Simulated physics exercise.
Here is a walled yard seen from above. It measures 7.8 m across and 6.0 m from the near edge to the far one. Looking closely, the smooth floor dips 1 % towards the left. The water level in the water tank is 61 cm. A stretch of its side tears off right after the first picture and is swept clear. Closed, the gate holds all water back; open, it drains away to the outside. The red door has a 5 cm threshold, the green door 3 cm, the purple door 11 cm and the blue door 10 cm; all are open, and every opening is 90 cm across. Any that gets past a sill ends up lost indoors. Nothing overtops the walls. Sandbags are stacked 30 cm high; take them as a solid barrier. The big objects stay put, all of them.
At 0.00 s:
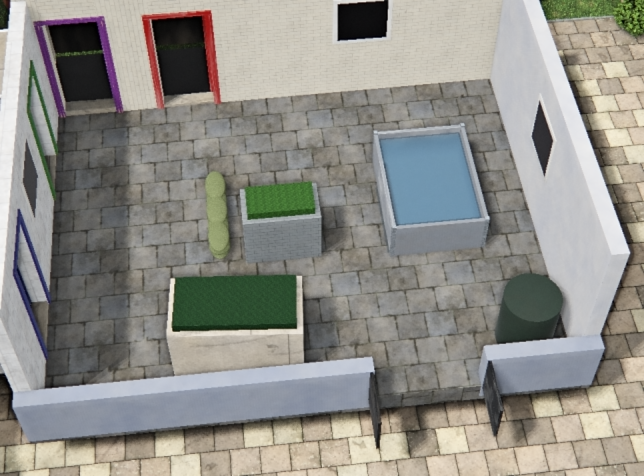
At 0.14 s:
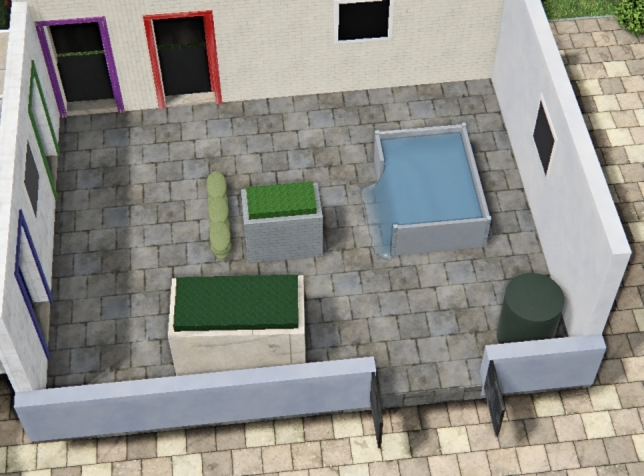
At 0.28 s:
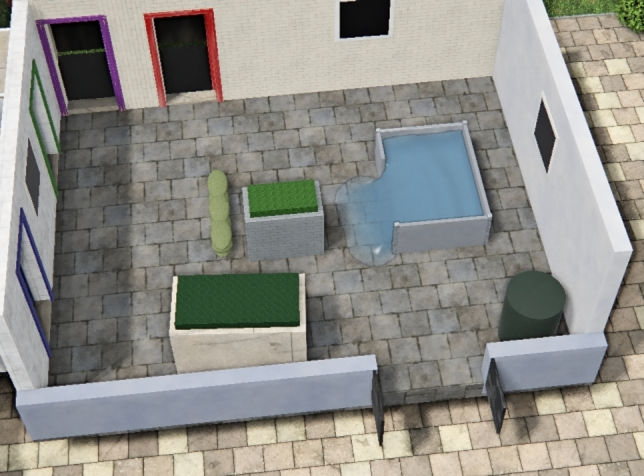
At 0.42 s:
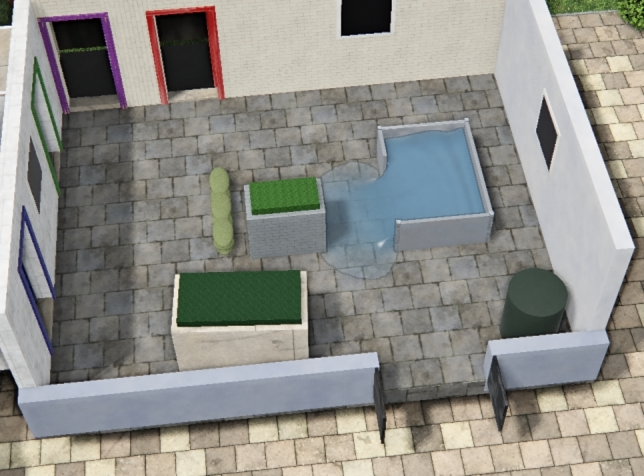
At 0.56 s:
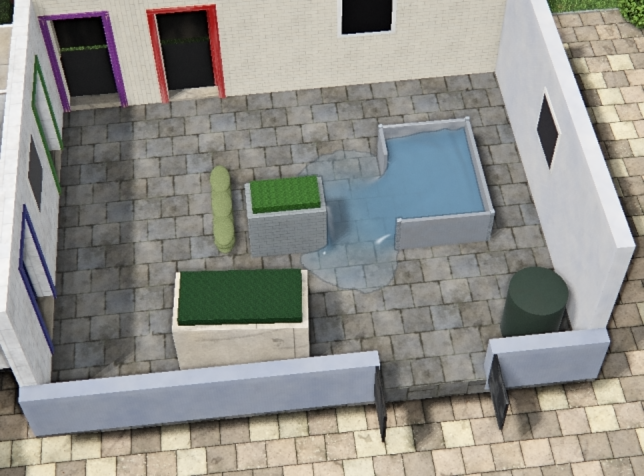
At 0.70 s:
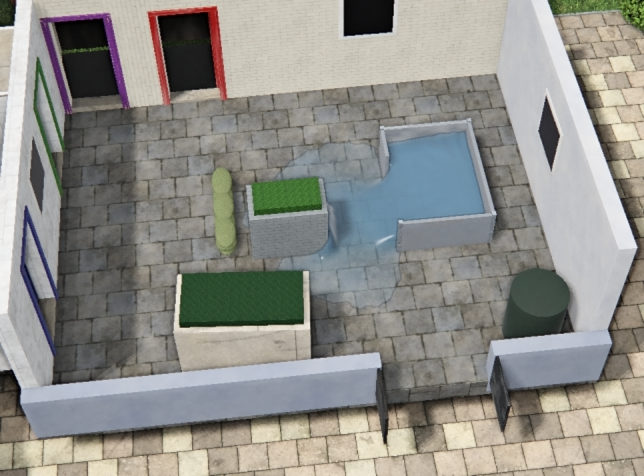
In a walled yard, water pours from the tank's broken left side and spreads across the paving.
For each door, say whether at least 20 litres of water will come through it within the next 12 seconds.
Result: The red door lets in more than the cap; the green door lets in more than the cap; the purple door lets in less than the cap; the blue door lets in less than the cap.
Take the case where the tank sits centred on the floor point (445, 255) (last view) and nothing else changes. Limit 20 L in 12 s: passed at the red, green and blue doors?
Result - red door does not exceed it, green door exceeds it, blue door exceeds it.
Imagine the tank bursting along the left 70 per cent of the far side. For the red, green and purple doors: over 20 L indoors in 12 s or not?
For red, too little; for green, too much; for purple, too little.
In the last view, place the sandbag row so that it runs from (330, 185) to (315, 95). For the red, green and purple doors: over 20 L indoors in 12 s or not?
Red within the limit, green exceeded, purple within the limit.
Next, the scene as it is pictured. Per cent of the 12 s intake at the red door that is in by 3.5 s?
I'd put it at about 65 per cent by that point.
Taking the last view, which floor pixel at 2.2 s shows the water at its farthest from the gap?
About pixel (127, 119).
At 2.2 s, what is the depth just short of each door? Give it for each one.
Depths in centimetres - red: 9, green: 0, purple: 0, blue: 0.
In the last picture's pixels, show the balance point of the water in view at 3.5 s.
Its balance point lies near (295, 227).
After 1.4 s water covers 20 % of the floor and is deepest (40 cm) near (339, 235); red door not reached, green door not reached, purple door not reached, blue door not reached.
After 2.2 s water covers 35 % of the floor and is deepest (28 cm) near (325, 384); red door 9 cm at the sill, 2 L in, green door not reached, purple door not reached, blue door not reached.
After 3.5 s water covers 50 % of the floor and is deepest (16 cm) near (337, 382); red door 12 cm at the sill, 64 L in, green door 2 cm at the sill, 0 L in, purple door 6 cm at the sill, 0 L in, blue door 9 cm at the sill, 0 L in.
After 7.0 s water covers 75 % of the floor and is deepest (12 cm) near (65, 117); red door 5 cm at the sill, 98 L in, green door 6 cm at the sill, 13 L in, purple door 8 cm at the sill, 2 L in, blue door 6 cm at the sill, 0 L in.
After 12.0 s water covers 75 % of the floor and is deepest (9 cm) near (52, 413); red door 5 cm at the sill, 99 L in, green door 6 cm at the sill, 40 L in, purple door 7 cm at the sill, 2 L in, blue door 8 cm at the sill, 0 L in.
